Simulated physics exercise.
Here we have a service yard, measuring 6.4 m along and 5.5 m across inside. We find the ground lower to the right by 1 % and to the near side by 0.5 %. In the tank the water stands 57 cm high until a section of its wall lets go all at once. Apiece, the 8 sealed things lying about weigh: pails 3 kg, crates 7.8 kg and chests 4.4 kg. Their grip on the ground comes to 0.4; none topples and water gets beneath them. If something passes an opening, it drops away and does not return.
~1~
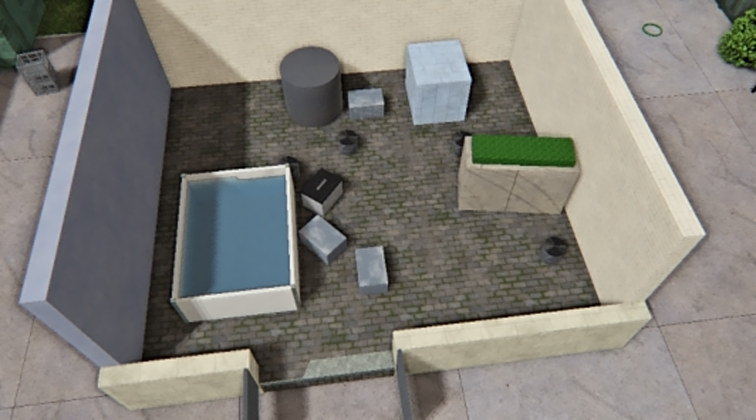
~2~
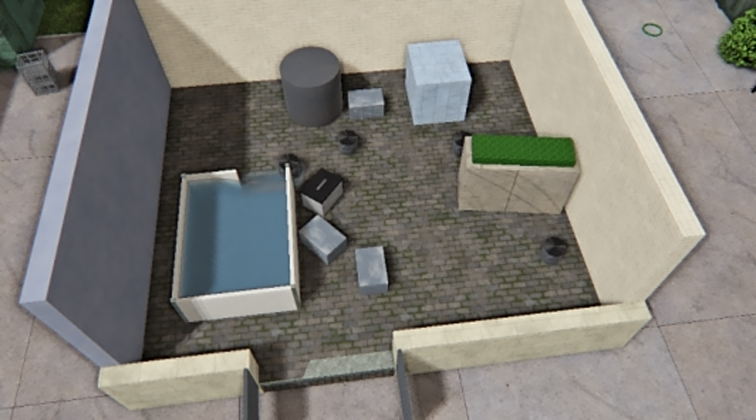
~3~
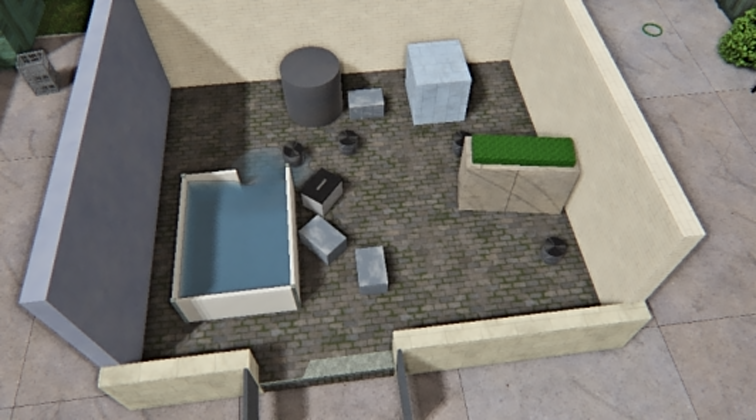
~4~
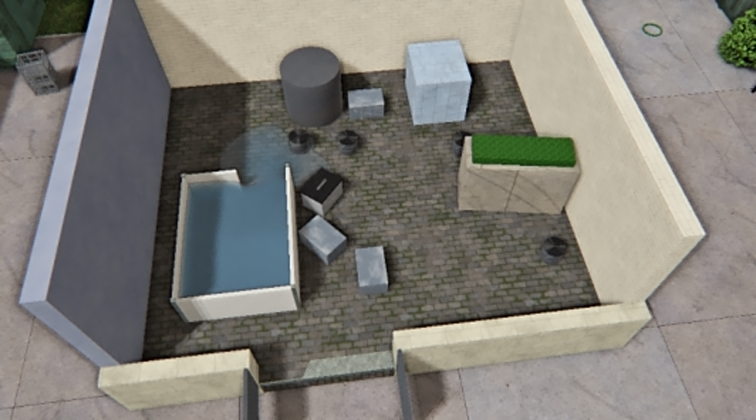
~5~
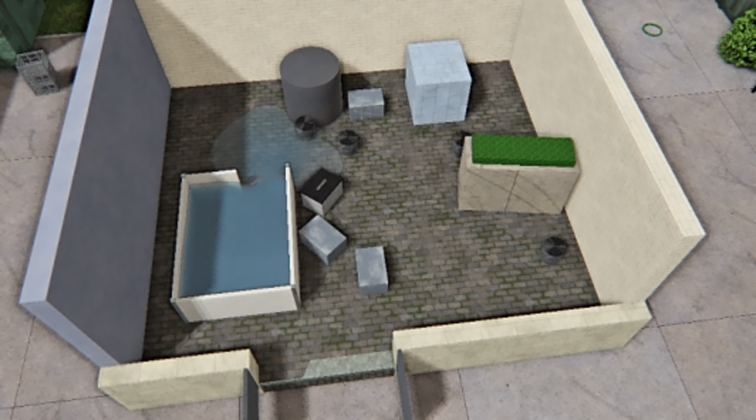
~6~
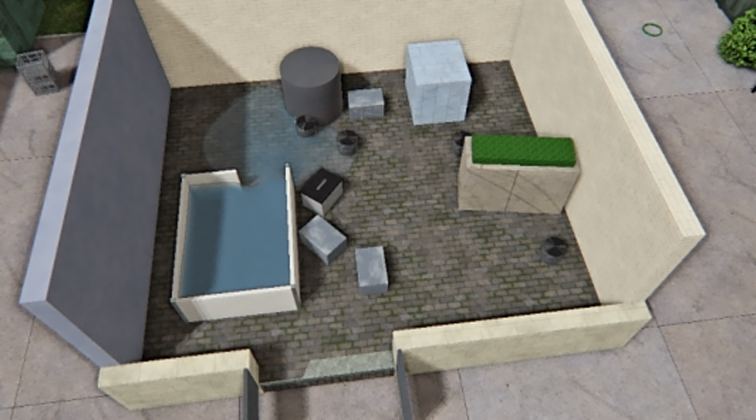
The footage shows a walled paved yard where part of a water-filled tank's far wall gives way, and water spreads over the bricks as a small dark container moves away toward a grey cylinder, then rests beside it.
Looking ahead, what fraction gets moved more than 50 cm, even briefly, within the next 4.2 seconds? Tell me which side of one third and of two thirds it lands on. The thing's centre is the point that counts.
It lands between one third and two thirds.
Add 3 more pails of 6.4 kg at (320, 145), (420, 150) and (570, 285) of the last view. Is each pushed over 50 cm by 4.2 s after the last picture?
First goes beyond, second goes beyond, third stays inside.
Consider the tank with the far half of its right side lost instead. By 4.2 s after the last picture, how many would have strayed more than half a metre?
Count: 7.
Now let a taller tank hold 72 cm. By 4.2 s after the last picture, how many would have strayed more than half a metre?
The answer would then be 4.
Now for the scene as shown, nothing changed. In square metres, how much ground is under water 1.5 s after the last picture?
Wet area: Approx. 13 m2.
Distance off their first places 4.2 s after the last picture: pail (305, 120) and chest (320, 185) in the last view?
In that order: 400 cm, 0 cm.
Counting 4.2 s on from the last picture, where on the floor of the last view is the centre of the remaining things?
Averaged position, last view: Near pixel (459, 186).
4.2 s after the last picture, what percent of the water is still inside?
Remaining: Approx. 100 per cent.
Then, 0.4 s after the last picture 1 of 8 are over 50 cm from their spots; 1 afloat.
Then, 1.5 s after the last picture 3 of 8 are over 50 cm from their spots; 2 afloat.
Then, 2.8 s after the last picture 4 of 8 are over 50 cm from their spots; 1 afloat.
Then, 4.2 s after the last picture 4 of 8 are over 50 cm from their spots, and 4 have been at some point; 3 afloat.
